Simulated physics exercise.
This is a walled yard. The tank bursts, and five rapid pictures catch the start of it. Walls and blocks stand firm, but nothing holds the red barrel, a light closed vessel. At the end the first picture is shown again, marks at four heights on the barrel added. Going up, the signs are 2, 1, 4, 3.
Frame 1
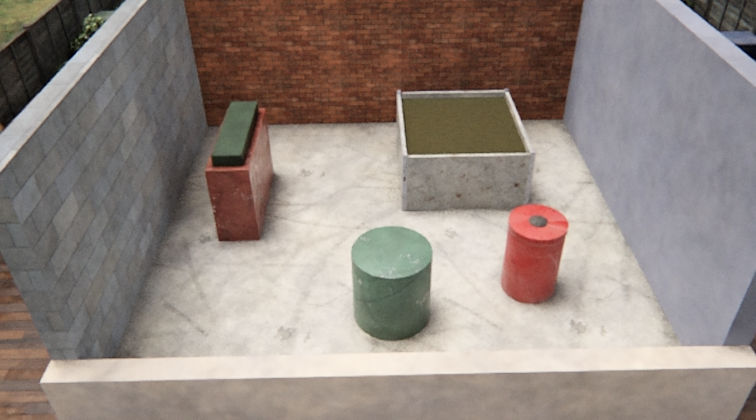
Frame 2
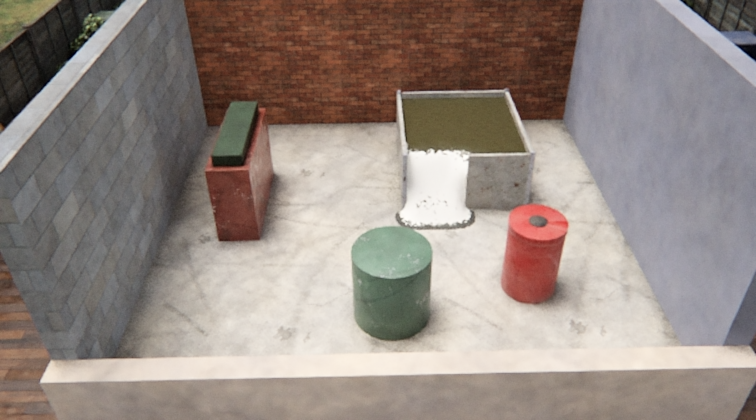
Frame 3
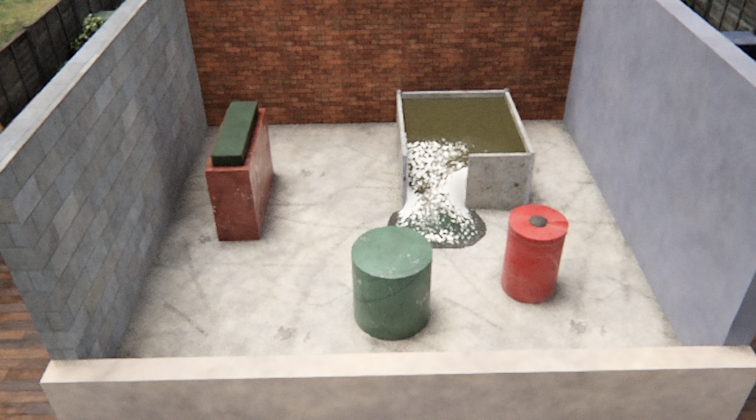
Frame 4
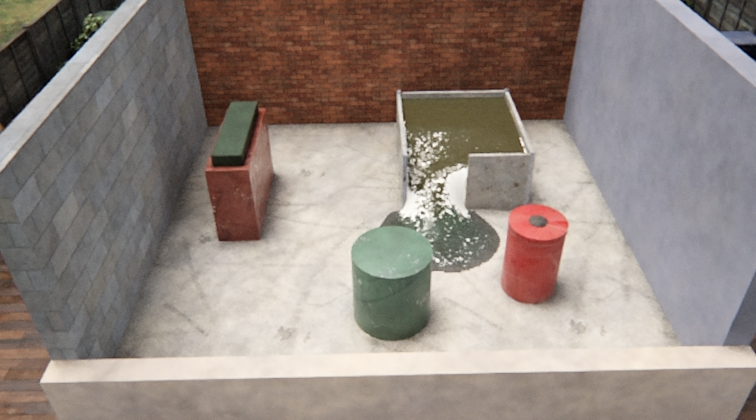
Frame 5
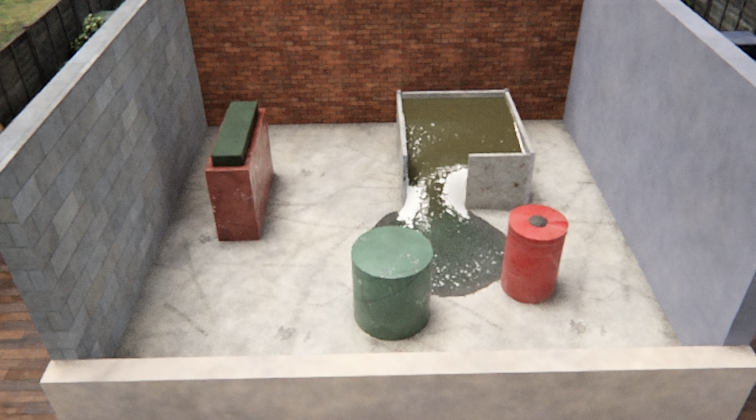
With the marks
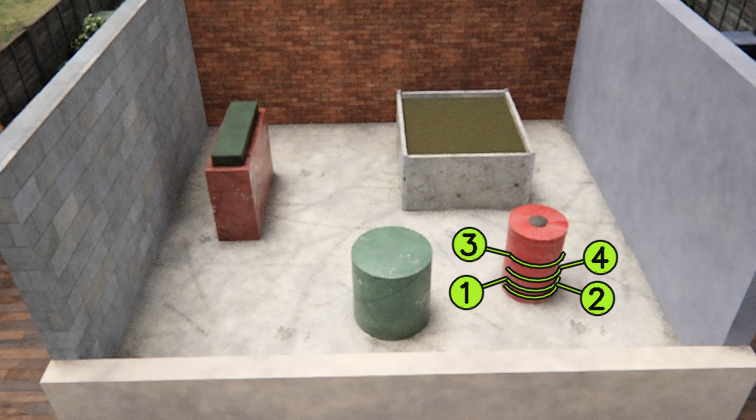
Walled yard with murky water pouring through a gap in a full concrete tank's front, spreading across the floor between green and red barrels.
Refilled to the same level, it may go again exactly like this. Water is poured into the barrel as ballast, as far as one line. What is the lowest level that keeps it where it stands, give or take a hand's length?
It is 1.
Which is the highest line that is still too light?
It is 2.
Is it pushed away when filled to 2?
Yes.
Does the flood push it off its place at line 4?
No, that is safe.
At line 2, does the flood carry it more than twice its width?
No, less.
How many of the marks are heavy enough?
Three.
In lime, 1 at (536, 290); 2 at (535, 297); 3 at (540, 266); 4 at (538, 280); from the bottom up 2, 1, 4, 3.
Choosing 1, it does not move.
Choosing 2, it is pushed about half its own width away.
Choosing 3, it does not move.
Choosing 4, it does not move.
